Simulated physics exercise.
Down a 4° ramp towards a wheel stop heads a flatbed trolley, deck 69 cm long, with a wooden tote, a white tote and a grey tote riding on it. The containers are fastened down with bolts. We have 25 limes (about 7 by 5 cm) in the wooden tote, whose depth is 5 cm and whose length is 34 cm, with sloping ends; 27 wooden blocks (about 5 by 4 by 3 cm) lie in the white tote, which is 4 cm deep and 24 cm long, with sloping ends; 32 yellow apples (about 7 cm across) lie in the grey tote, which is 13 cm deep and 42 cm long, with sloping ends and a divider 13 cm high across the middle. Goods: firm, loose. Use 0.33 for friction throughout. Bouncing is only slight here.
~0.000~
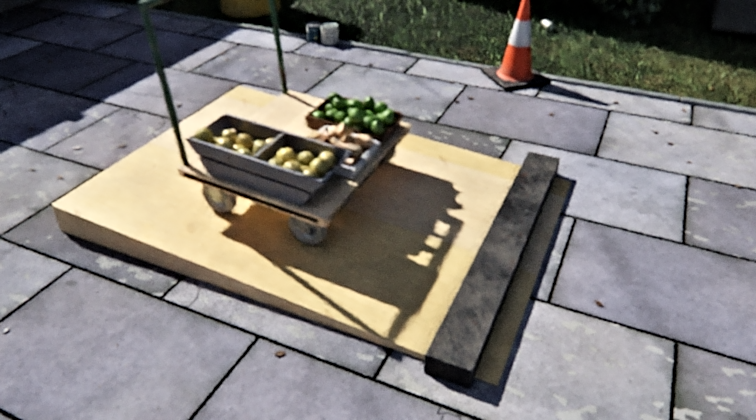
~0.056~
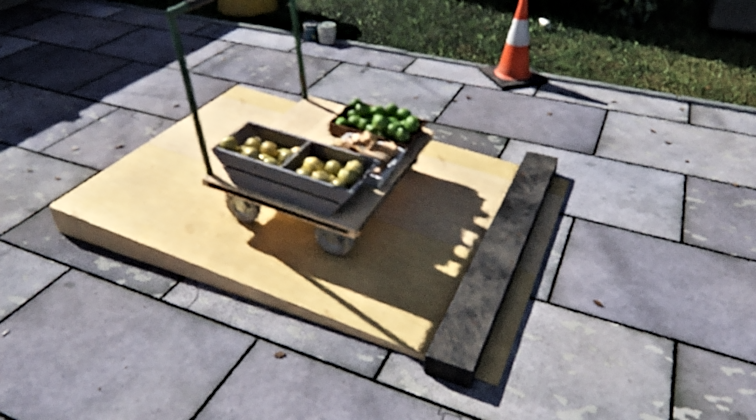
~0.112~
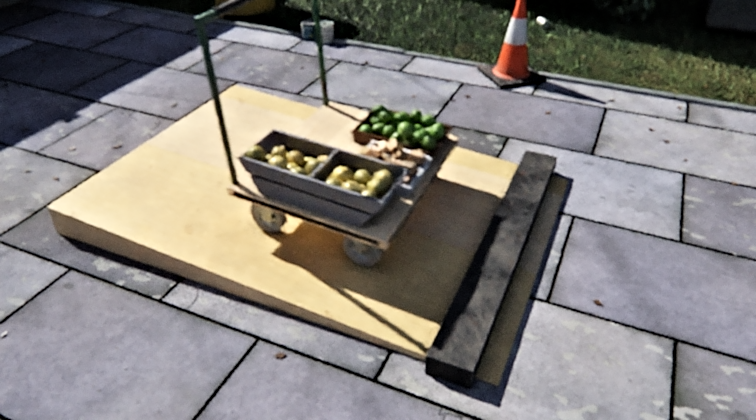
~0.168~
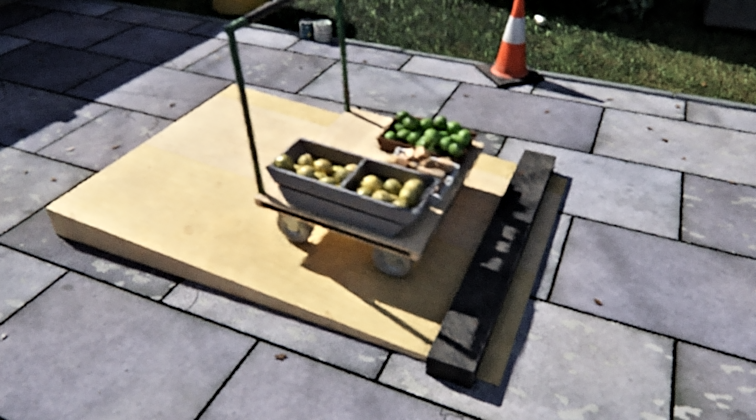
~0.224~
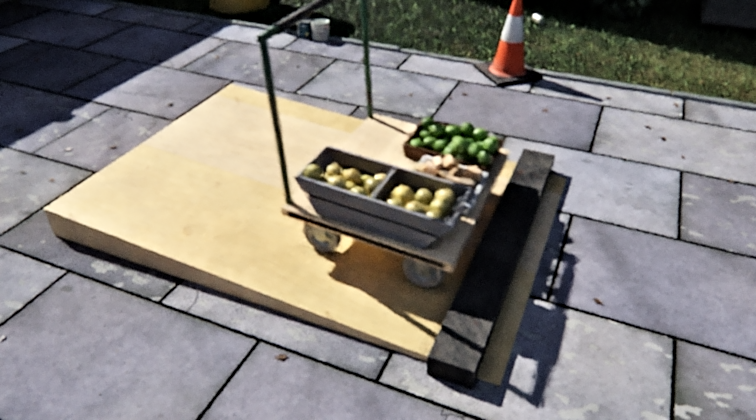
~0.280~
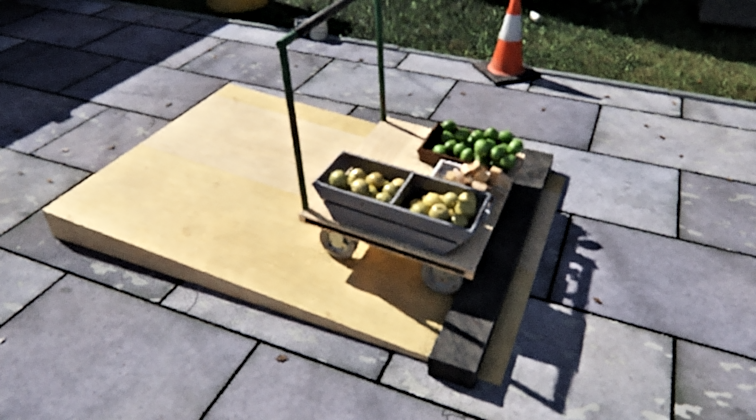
Sunlit stone patio, a flatbed trolley carrying green limes and yellow apples rolling rightward down a low ramp to a dark beam.
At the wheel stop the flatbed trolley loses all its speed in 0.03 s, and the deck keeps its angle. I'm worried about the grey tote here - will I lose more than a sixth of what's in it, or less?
Watching this, I'd say the loss never reaches a sixth.
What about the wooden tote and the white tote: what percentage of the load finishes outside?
I'd estimate wooden tote near 40 and white tote near 45 per cent.
After 0.34 s, the wooden tote is down by 4 of 25, the white tote is down by 3 of 27 and the grey tote has all 32.
After 0.46 s, the wooden tote is down by 8 of 25, the white tote is down by 10 of 27 and the grey tote is down by 1 of 32.
After 0.69 s, the wooden tote is down by 10 of 25, the white tote is down by 12 of 27 and the grey tote is down by 2 of 32.
When it is over (at 1.20 s), the wooden tote is down by 10 of 25, the white tote is down by 12 of 27 and the grey tote is down by 2 of 32. Asked share, 2 of 32, 6 per cent.
